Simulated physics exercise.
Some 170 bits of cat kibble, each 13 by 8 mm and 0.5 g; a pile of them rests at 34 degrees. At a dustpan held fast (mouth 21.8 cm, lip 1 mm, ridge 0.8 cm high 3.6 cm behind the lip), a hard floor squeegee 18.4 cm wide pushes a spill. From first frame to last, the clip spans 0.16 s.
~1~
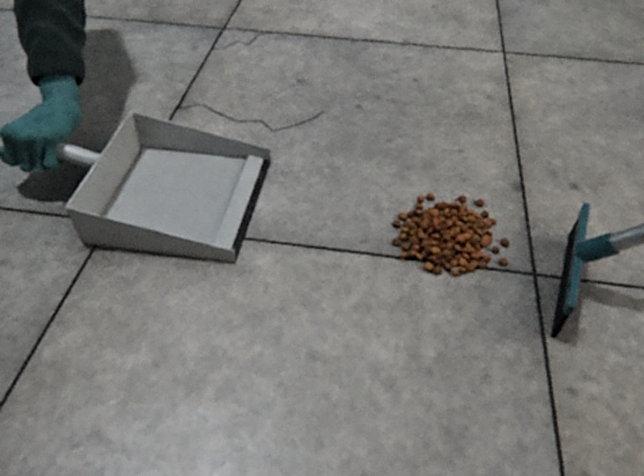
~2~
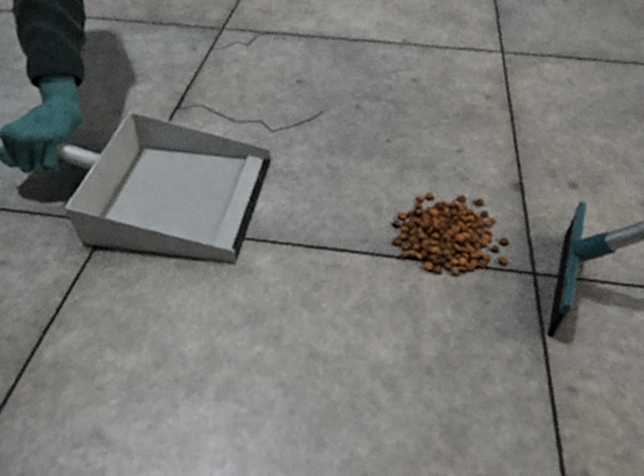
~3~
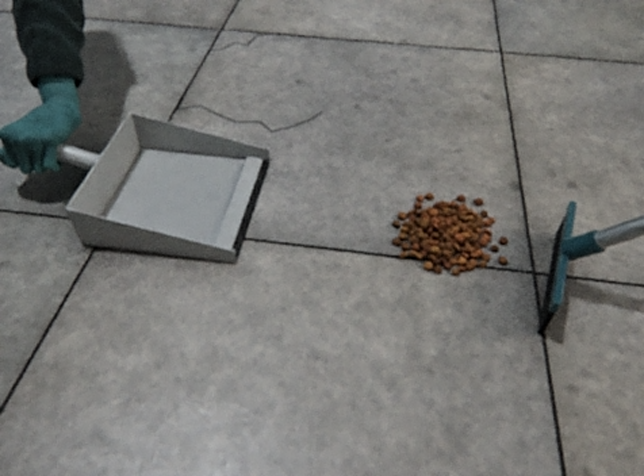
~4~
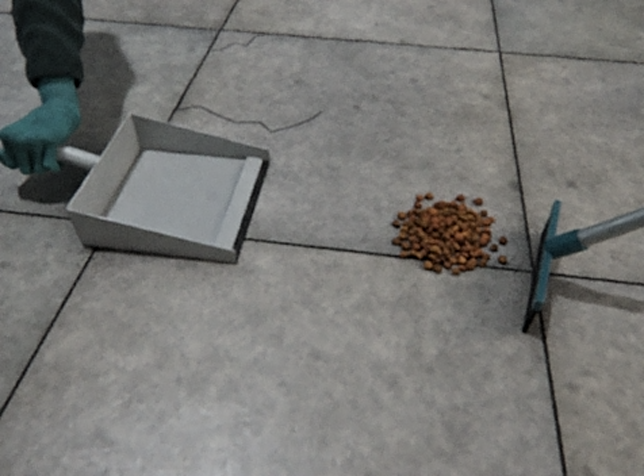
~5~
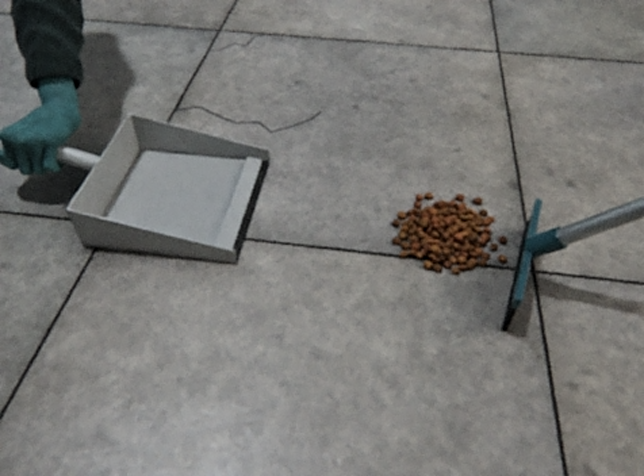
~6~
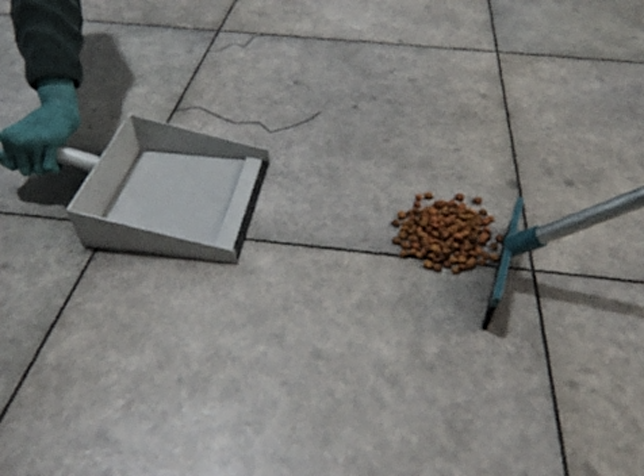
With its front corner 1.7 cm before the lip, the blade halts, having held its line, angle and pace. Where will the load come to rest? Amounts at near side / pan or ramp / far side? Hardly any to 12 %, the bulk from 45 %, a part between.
Near side: Hardly any; pan: Hardly any; far side: Hardly any.
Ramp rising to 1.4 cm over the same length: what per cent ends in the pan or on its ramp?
5 per cent.
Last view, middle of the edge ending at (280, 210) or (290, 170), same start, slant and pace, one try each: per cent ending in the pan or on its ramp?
The two tries give about 25 and 20 percent.
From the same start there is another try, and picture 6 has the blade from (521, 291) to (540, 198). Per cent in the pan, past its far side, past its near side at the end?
Pan 20; far 5; near 0.
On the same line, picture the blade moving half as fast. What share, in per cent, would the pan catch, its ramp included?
Share: Near 0 %.
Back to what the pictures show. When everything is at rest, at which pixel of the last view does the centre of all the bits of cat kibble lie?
Close to pixel (336, 208).
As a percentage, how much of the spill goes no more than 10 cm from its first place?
45 %.
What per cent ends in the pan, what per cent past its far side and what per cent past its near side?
Near side 5, pan 5, far side 0.
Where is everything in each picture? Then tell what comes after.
In the first picture, blade from (569, 310) to (584, 211), moved 0.0 cm, 0 of the pieces shifted so far; middle of the pieces at (446, 233); pan at (171, 197).
In the second picture, blade from (565, 308) to (580, 210), moved 0.4 cm, 0 of the pieces shifted so far; middle of the pieces at (446, 233).
In the third picture, blade from (555, 307) to (571, 209), moved 1.6 cm, 0 of the pieces shifted so far; middle of the pieces at (445, 233).
In the fourth picture, blade from (537, 305) to (555, 208), moved 3.5 cm, 0 of the pieces shifted so far; middle of the pieces at (445, 232).
In the fifth picture, blade from (516, 303) to (537, 207), moved 6.0 cm, 0 of the pieces shifted so far; middle of the pieces at (445, 232).
In the sixth picture, blade from (495, 302) to (518, 206), moved 8.5 cm, 2 of the pieces shifted so far; middle of the pieces at (445, 231); pan at (171, 199).
Then, 0.21 s after the last picture, middle of the blade 19 cm from the lip; 0 % over the lip, far side 0 %, near side 5 %.
Then, 0.34 s after the last picture, middle of the blade 9 cm from the lip; 0 % over the lip, far side 0 %, near side 5 %.
Then, 0.61 s after the last picture, middle of the blade 4 cm from the lip; 5 % over the lip, far side 0 %, near side 5 %.
In the end, near side 5 %, pan 5 %, far side 0 %, in front of the lip or behind the blade 90 %.
